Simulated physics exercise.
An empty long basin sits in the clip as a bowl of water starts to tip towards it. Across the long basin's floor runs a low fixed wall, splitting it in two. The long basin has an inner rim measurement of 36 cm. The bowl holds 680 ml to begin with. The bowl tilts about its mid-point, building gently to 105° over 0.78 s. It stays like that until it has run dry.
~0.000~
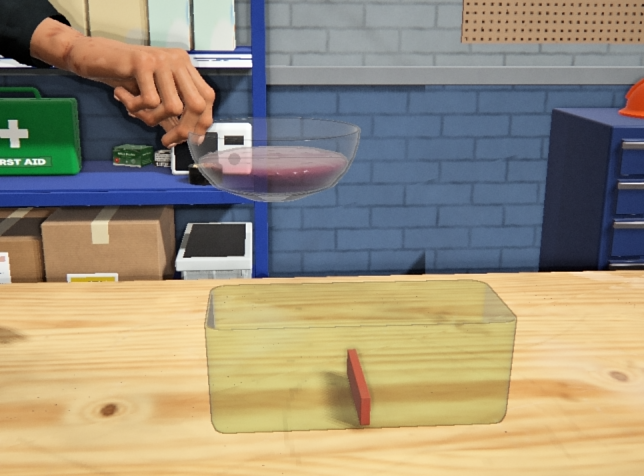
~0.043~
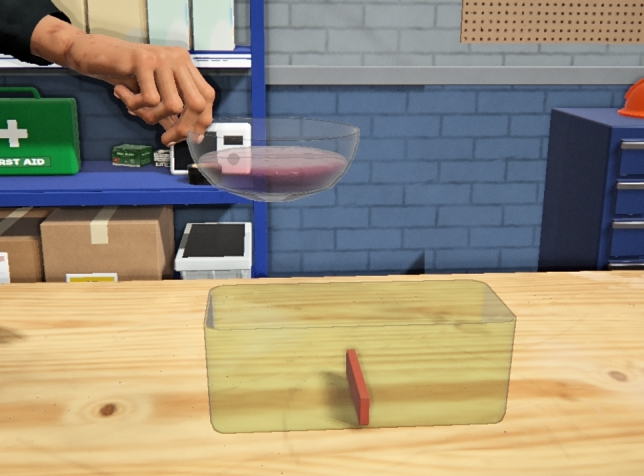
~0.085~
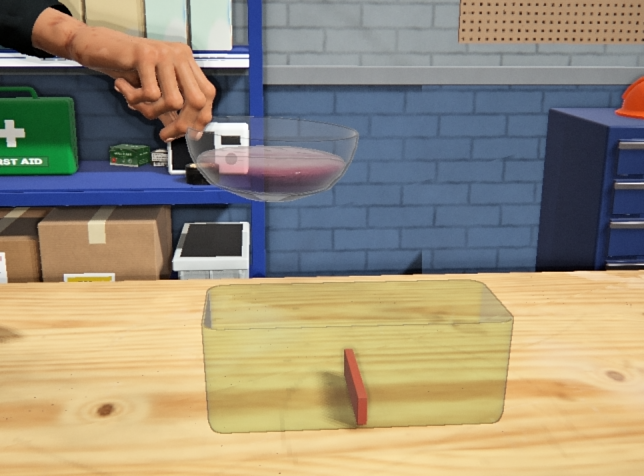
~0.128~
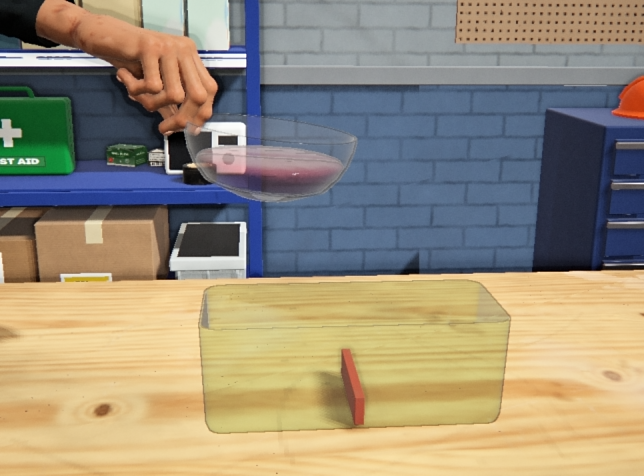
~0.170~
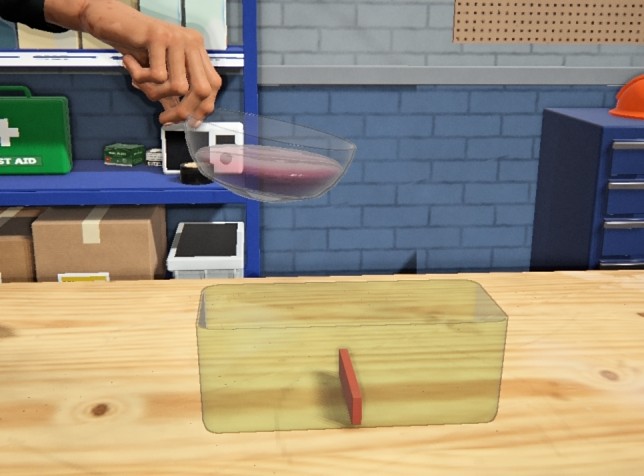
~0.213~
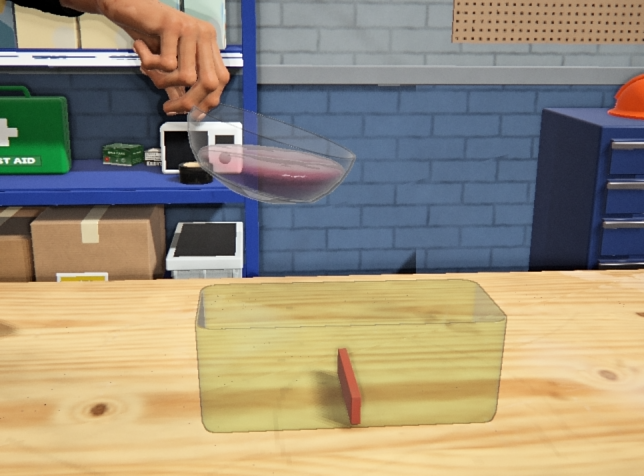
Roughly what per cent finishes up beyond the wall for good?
Roughly 70 per cent.
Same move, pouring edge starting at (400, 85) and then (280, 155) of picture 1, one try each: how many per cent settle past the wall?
In turn about 80 and 10 per cent.
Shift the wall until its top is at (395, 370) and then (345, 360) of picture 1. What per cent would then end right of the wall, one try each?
Respectively 40 and 80 %.
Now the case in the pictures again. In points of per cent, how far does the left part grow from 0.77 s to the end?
I'd say near 8 percent.
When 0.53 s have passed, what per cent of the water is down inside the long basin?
Roughly 14 per cent.
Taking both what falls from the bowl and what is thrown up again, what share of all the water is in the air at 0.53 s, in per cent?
62 %.
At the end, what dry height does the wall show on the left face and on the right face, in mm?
Roughly 28 mm on the left side and roughly 16 mm on the right.
Then, 0.53 s in, the tilt is 81° and 23 per cent is still to pour, 0 is left of the wall and 15 right of it.
Then, 0.77 s in, the tilt is 105° and 1 per cent is still to pour, 21 is left of the wall and 73 right of it.
Then, 1.01 s in, the tilt is 105° and 0 per cent is still to pour, 28 is left of the wall and 71 right of it.
Then, 1.28 s in, the tilt is 105° and 0 per cent is still to pour, 28 is left of the wall and 71 right of it.
Finally, 28 per cent lies left of the wall, 70 right of it and 1 outside.
